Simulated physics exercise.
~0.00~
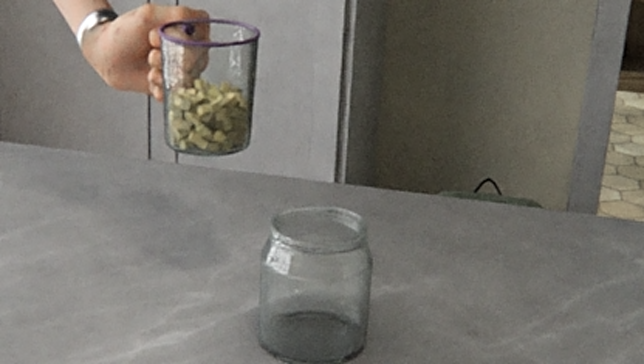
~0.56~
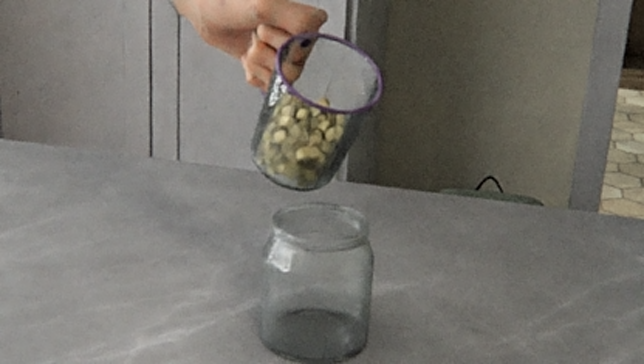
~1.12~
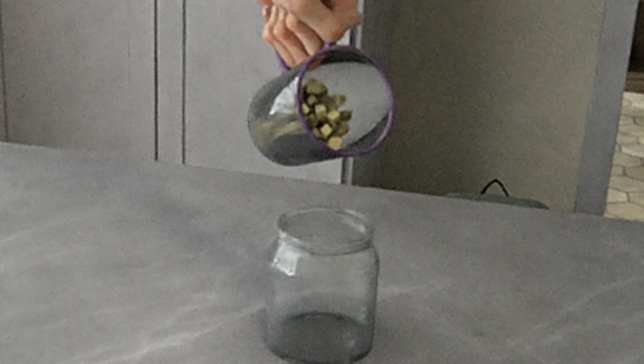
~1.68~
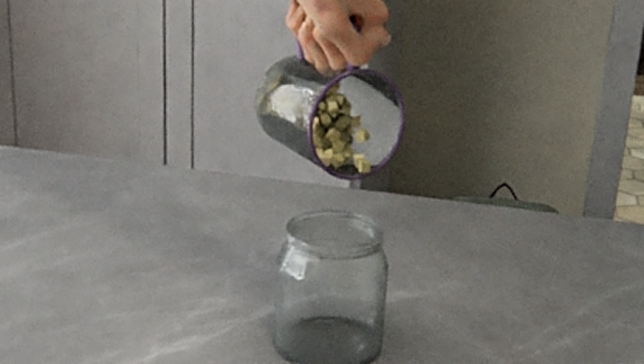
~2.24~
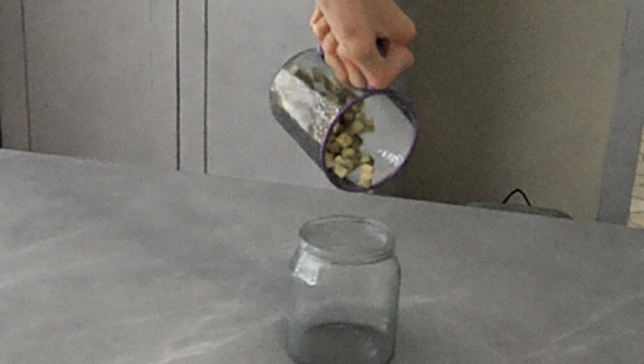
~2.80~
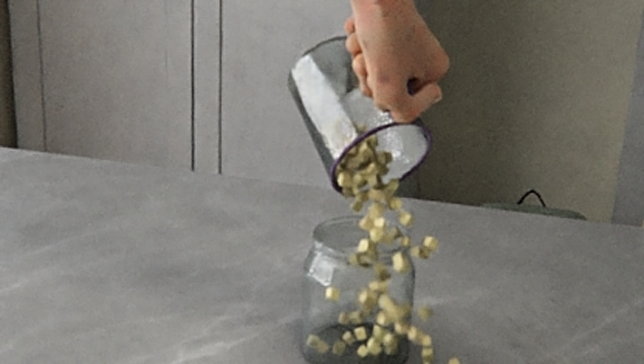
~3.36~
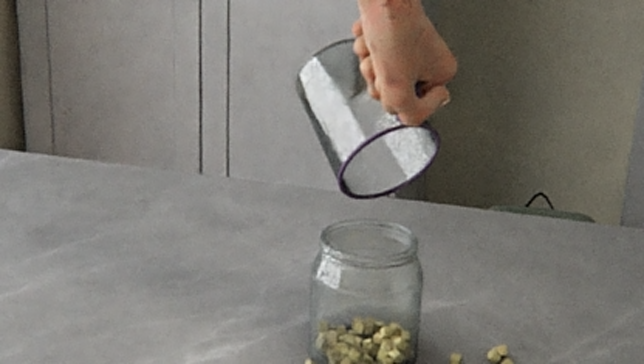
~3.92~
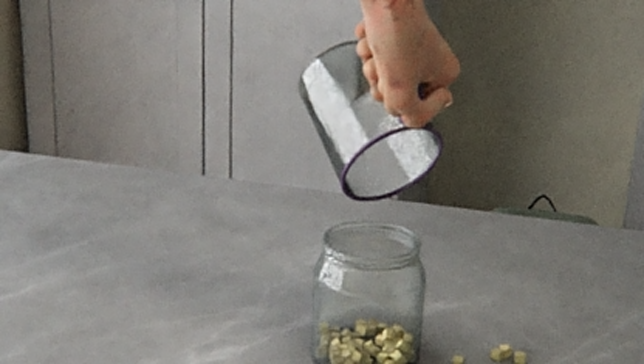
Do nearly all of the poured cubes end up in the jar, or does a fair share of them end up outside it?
A fair share ends up outside the jar. Another good part of the cubes lands inside and forms a small pile at the bottom.
